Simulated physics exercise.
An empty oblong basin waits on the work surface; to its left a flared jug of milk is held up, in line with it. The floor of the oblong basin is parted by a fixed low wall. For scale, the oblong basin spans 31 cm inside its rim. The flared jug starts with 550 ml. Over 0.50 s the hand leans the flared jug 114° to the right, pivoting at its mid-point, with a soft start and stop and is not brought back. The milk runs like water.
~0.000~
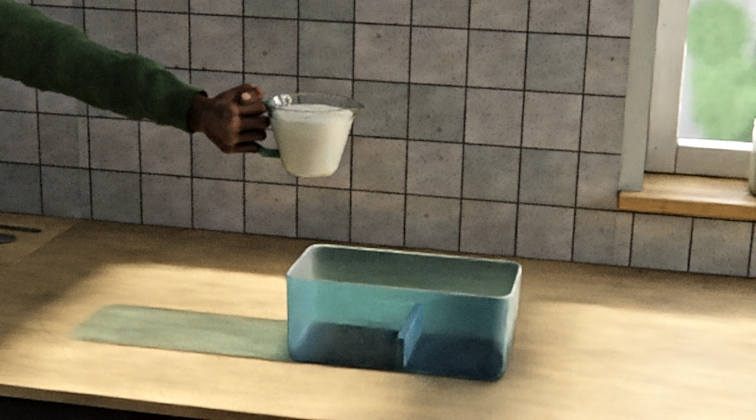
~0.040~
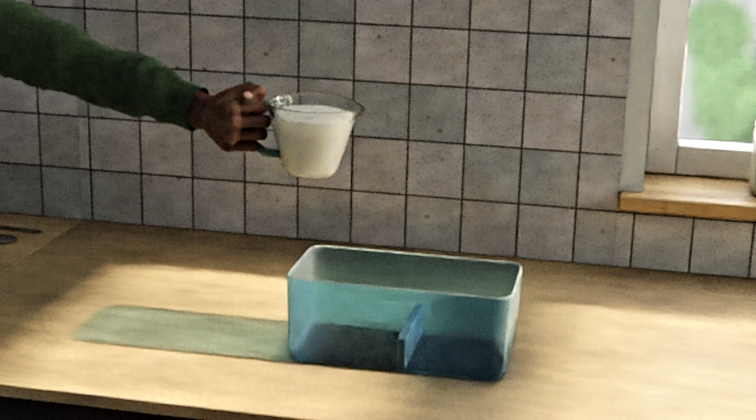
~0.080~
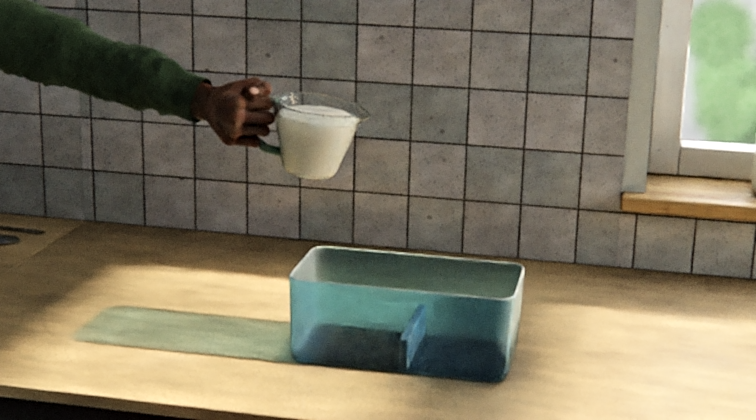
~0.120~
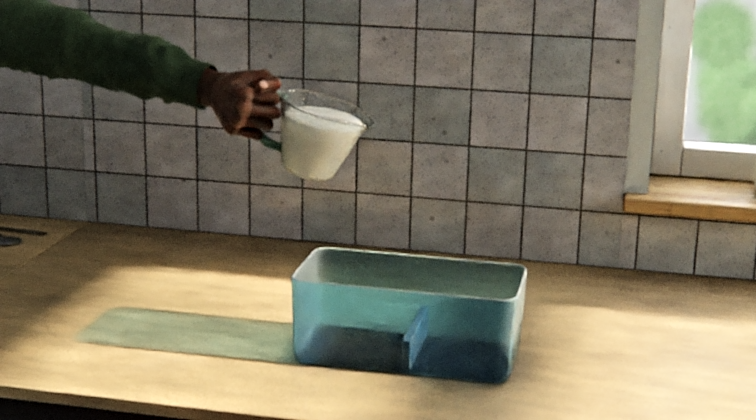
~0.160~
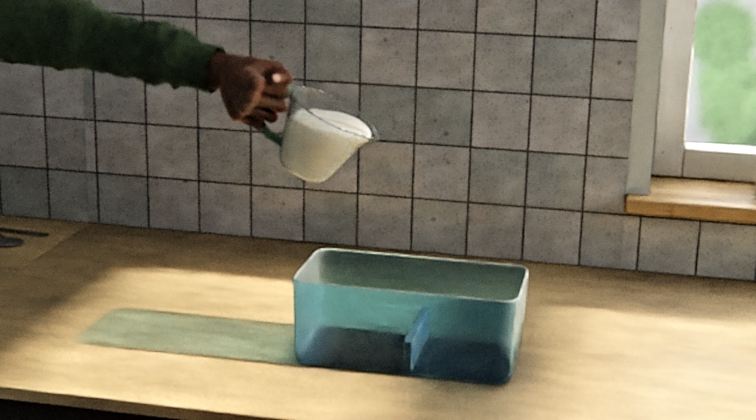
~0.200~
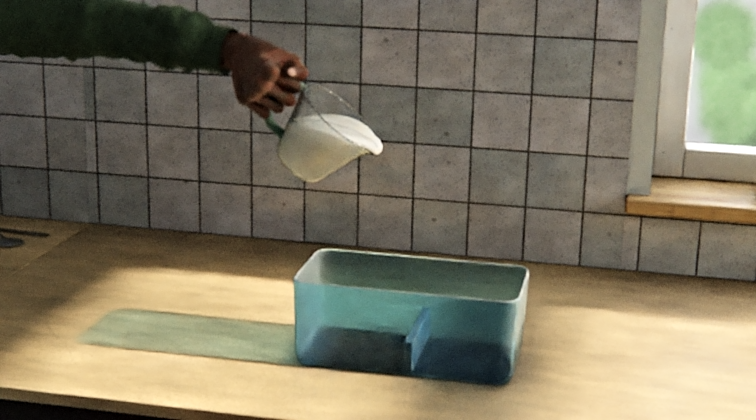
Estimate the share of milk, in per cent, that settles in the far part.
About 22 per cent.
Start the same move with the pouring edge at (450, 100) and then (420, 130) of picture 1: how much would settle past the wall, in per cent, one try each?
First 75, then 80 per cent.
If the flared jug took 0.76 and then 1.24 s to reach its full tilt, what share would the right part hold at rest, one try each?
In turn about 30 and 45 per cent.
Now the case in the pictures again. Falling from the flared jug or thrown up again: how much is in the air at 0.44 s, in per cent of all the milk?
Near 44 in a hundred.
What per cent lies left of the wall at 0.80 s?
Near 72 in a hundred.
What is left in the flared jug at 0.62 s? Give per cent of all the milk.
Near 0 in a hundred.
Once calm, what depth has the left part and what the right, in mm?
Left about 18 mm, right about 6 mm.
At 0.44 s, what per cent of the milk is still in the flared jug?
About 20 per cent.
Then, 0.44 s in, the tilt is 110° and 20 per cent is still to pour, 25 is left of the wall and 12 right of it.
Then, 0.62 s in, the tilt is 114° and 0 per cent is still to pour, 77 is left of the wall and 17 right of it.
Then, 0.80 s in, the tilt is 114° and 0 per cent is still to pour, 72 is left of the wall and 21 right of it.
Then, 1.00 s in, the tilt is 114° and 0 per cent is still to pour, 73 is left of the wall and 22 right of it.
Finally, 73 per cent lies left of the wall, 22 right of it and 5 outside.
